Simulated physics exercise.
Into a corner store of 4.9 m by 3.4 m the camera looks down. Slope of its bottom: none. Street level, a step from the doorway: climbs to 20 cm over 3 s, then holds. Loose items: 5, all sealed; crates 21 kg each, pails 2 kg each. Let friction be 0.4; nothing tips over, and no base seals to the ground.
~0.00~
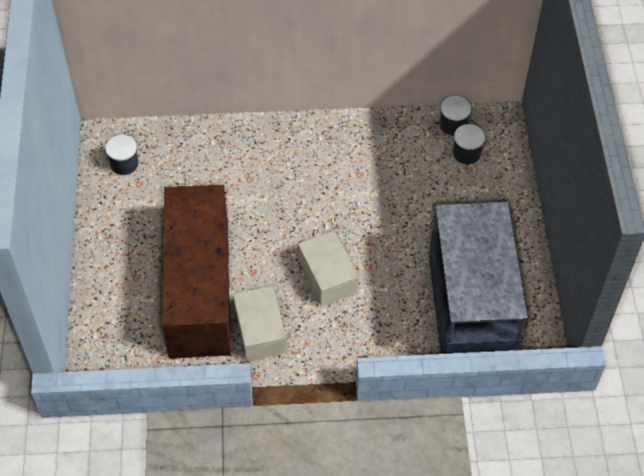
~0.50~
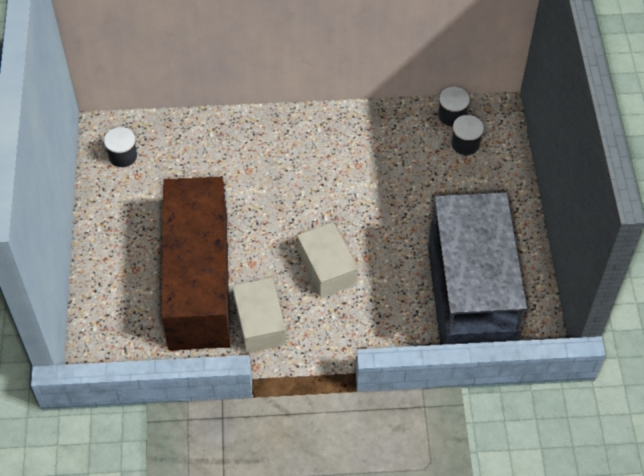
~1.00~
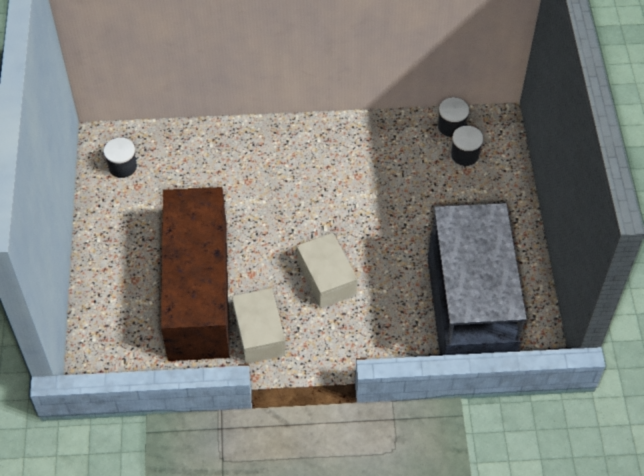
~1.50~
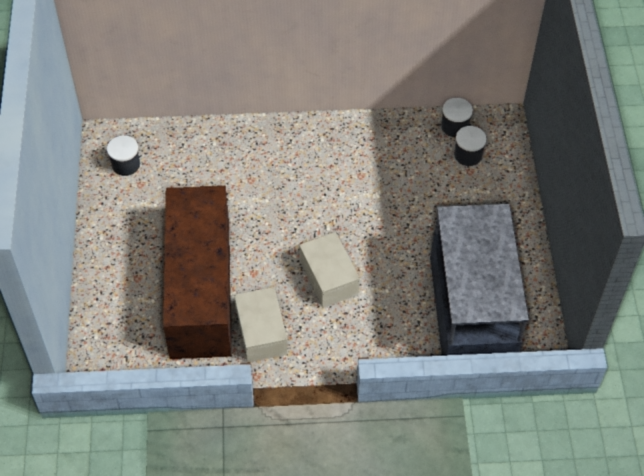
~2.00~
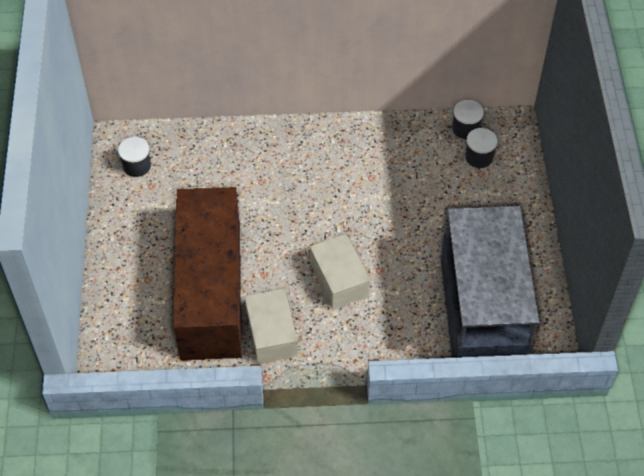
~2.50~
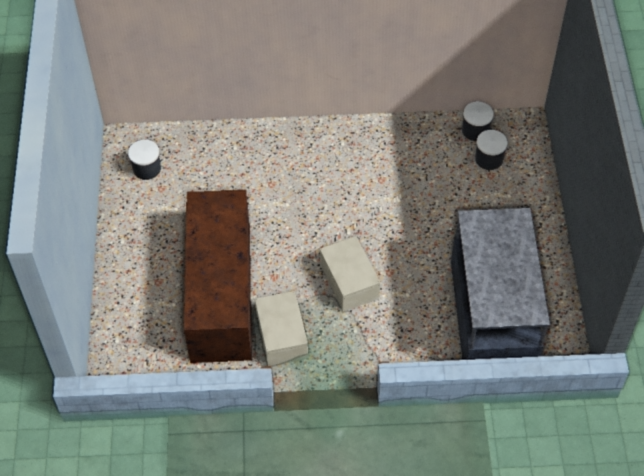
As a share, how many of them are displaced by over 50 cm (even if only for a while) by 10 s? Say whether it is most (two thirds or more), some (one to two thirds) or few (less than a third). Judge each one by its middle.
Most.
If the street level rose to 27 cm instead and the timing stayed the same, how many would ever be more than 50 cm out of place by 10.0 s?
Count under that change: 5.
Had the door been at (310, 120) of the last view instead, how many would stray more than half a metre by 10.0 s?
Then it comes to 1.
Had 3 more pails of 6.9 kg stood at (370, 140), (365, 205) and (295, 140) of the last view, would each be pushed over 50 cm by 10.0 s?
Taking them in order, the first is beyond that distance, the second is beyond that distance and the third is beyond that distance.
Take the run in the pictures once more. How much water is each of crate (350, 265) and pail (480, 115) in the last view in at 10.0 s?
10 and 10 cm.
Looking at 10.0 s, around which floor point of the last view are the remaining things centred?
Centre of the remaining things: Roughly (416, 192).
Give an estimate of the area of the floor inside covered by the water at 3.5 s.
Near 3.0 m2 in all.
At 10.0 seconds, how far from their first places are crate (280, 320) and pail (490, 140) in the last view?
In turn: 300 cm, 60 cm.
After 3.5 s 0 of 5 are over 50 cm from their spots; 0 afloat.
After 4.5 s 2 of 5 are over 50 cm from their spots; 0 afloat.
After 7.0 s 3 of 5 are over 50 cm from their spots; 2 afloat.
After 10.0 s 4 of 5 are over 50 cm from their spots, and 5 have been at some point; 5 afloat.
